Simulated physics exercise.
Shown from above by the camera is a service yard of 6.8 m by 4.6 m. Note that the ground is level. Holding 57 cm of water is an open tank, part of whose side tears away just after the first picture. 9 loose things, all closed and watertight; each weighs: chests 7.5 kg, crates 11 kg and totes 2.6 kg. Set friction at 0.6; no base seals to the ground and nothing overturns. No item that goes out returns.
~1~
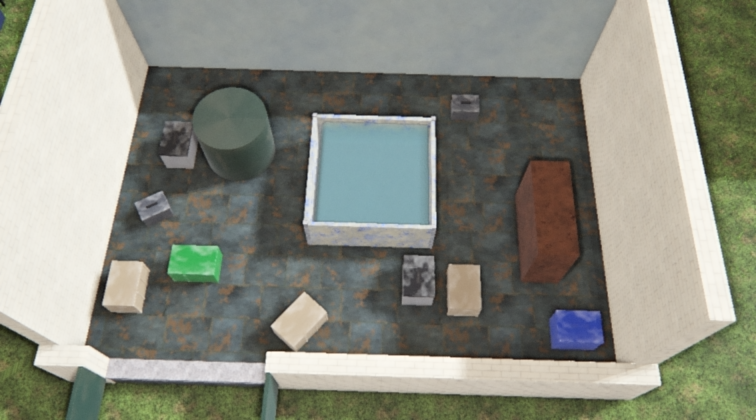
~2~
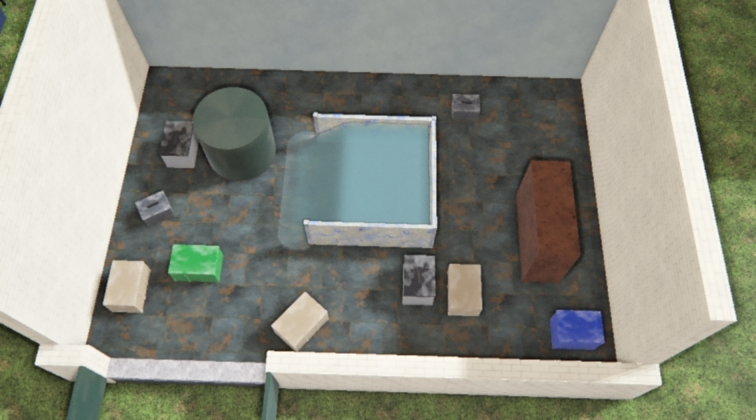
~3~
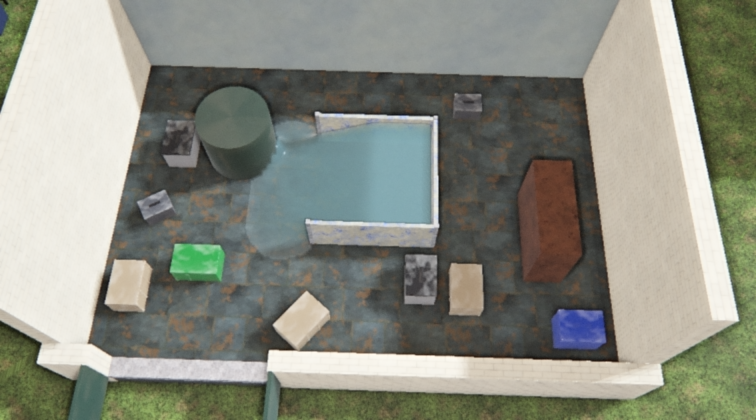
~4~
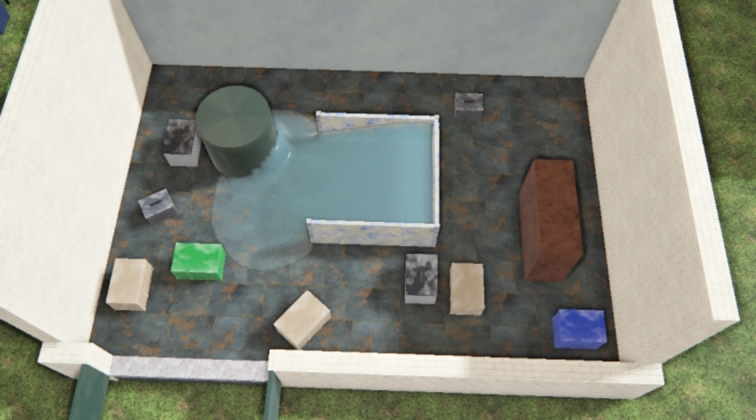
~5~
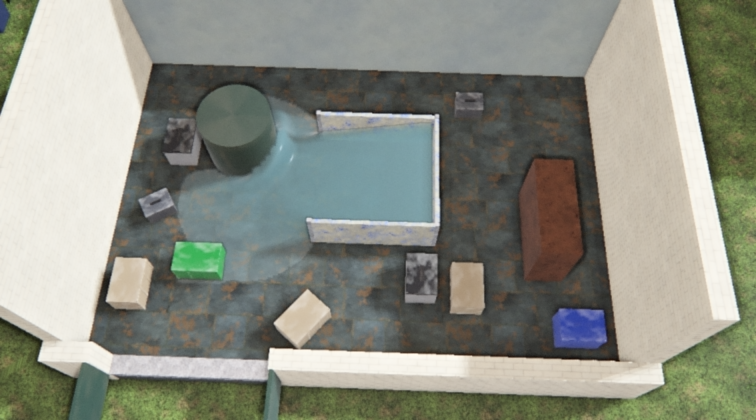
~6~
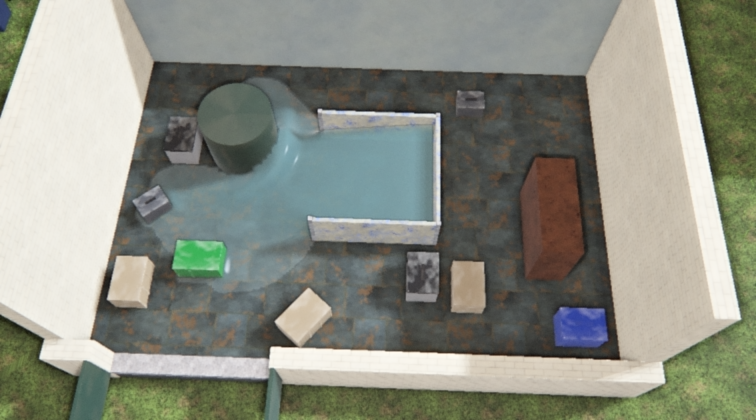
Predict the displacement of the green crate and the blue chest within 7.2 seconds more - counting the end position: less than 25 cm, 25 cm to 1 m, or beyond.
Green crate - a long trip; blue chest - next to no motion.
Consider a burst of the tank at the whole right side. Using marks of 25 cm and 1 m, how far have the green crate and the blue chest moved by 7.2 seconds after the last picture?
In that case the green crate barely shifts, the blue chest ends far away.
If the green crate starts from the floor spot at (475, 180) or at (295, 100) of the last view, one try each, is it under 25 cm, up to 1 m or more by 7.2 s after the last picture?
Try one, it keeps its spot; try two, it is swept a long way.
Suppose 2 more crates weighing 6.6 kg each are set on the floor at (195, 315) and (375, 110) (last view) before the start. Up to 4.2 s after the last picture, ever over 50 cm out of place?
As asked, in order: Clear of the mark; shy of the mark.
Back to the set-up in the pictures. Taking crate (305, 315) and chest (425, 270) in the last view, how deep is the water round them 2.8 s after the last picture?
Some 1 cm at the first, some 0 cm at the second.
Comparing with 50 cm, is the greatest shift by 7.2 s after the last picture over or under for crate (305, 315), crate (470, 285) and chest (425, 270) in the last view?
In sequence - stayed below the line; stayed below the line; stayed below the line.
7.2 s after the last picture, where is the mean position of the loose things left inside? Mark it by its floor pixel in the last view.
Centred roughly on (389, 242).
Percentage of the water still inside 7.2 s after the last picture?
Somewhere near 66 percent, give or take.
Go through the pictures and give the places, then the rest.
The green crate at (193, 260) rests on the ground; the blue chest at (580, 326) rests on the ground; 2.5 m2 under water; 0 of 9 have shifted, in the first picture.
The green crate at (194, 259) rests on the ground; the blue chest at (580, 326), on the bottom; 3.4 m2 under water; 0 of 9 have shifted, in the second picture.
The green crate at (195, 259) rests on the ground; the blue chest at (582, 326) rests on the ground; 4.3 m2 under water; 0 of 9 have shifted, in the third picture.
The green crate at (196, 258), on the bottom; the blue chest at (583, 325), on the bottom; 5.1 m2 under water; 0 of 9 have shifted, in the fourth picture.
The green crate at (196, 257), on the bottom; the blue chest at (583, 325) rests on the ground; water covers 6.1 m2; 0 of 9 have shifted, in the fifth picture.
The green crate at (197, 255) rests on the ground; the blue chest at (584, 324), on the bottom; 7.1 m2 under water; 1 of 9 have shifted, in the sixth picture.
Then, 0.9 s after the last picture the green crate is near (160, 288), 0.6 m from its start, aground; the blue chest is near (584, 324), 0.0 m from its start, aground; 0 of 9 are out; 1 afloat.
Then, 2.8 s after the last picture the green crate has gone out; the blue chest is near (584, 324), 0.0 m from its start, aground; 2 of 9 are out; 2 afloat.
Then, 4.8 s after the last picture the green crate has gone out; the blue chest is near (584, 324), 0.0 m from its start, aground; 2 of 9 are out; 2 afloat.
Then, 7.2 s after the last picture the green crate has gone out; the blue chest is near (584, 324), 0.0 m from its start, aground; 2 of 9 are out; 3 afloat.
